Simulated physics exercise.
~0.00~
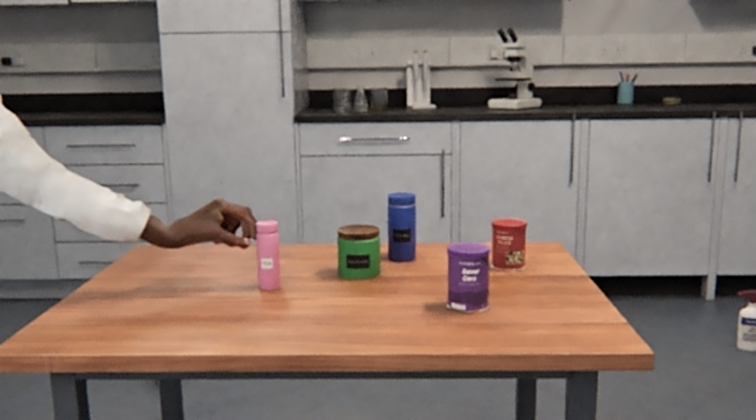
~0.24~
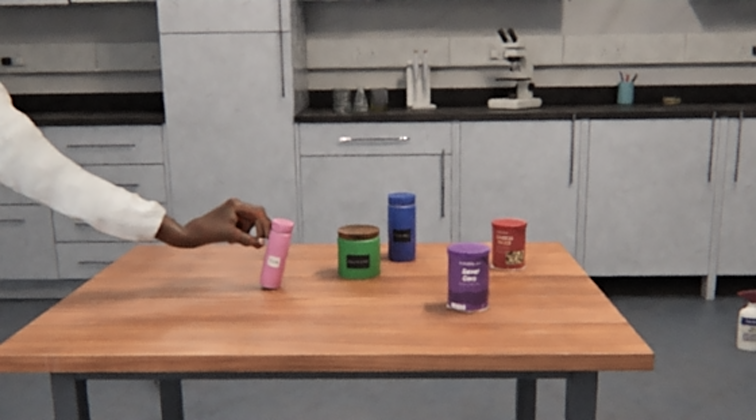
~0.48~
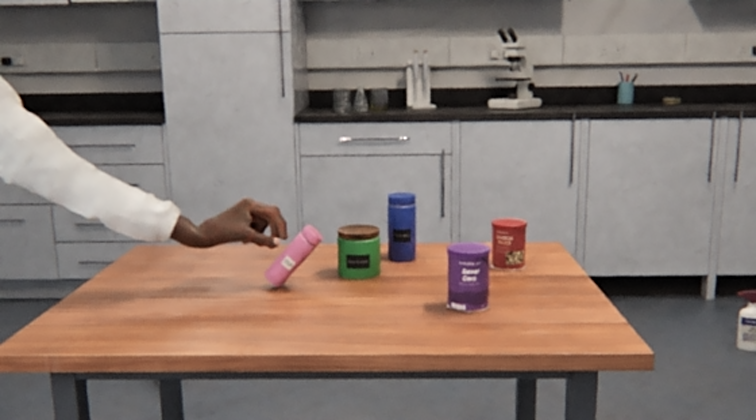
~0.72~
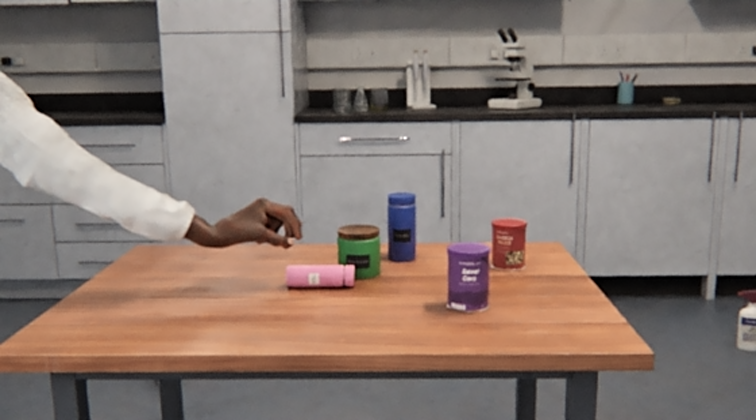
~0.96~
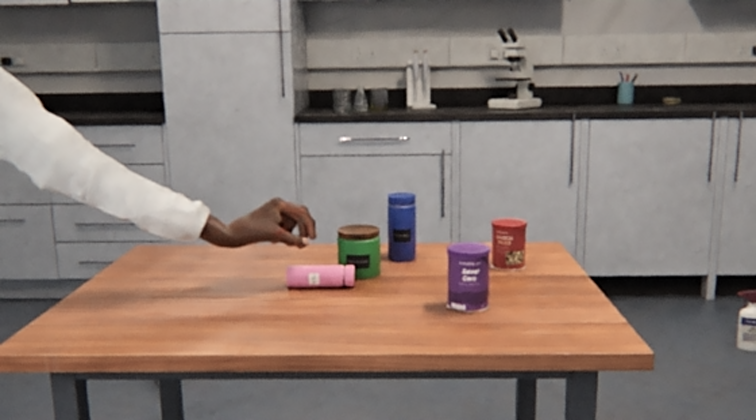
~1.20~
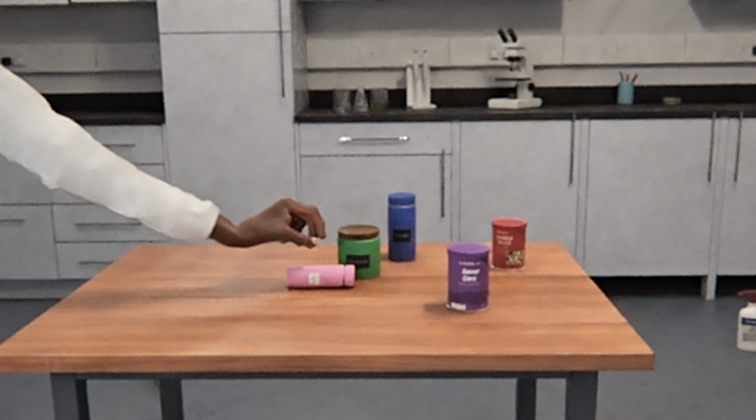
A pink shaker tips rightward under a hand's push and ends lying on its side.
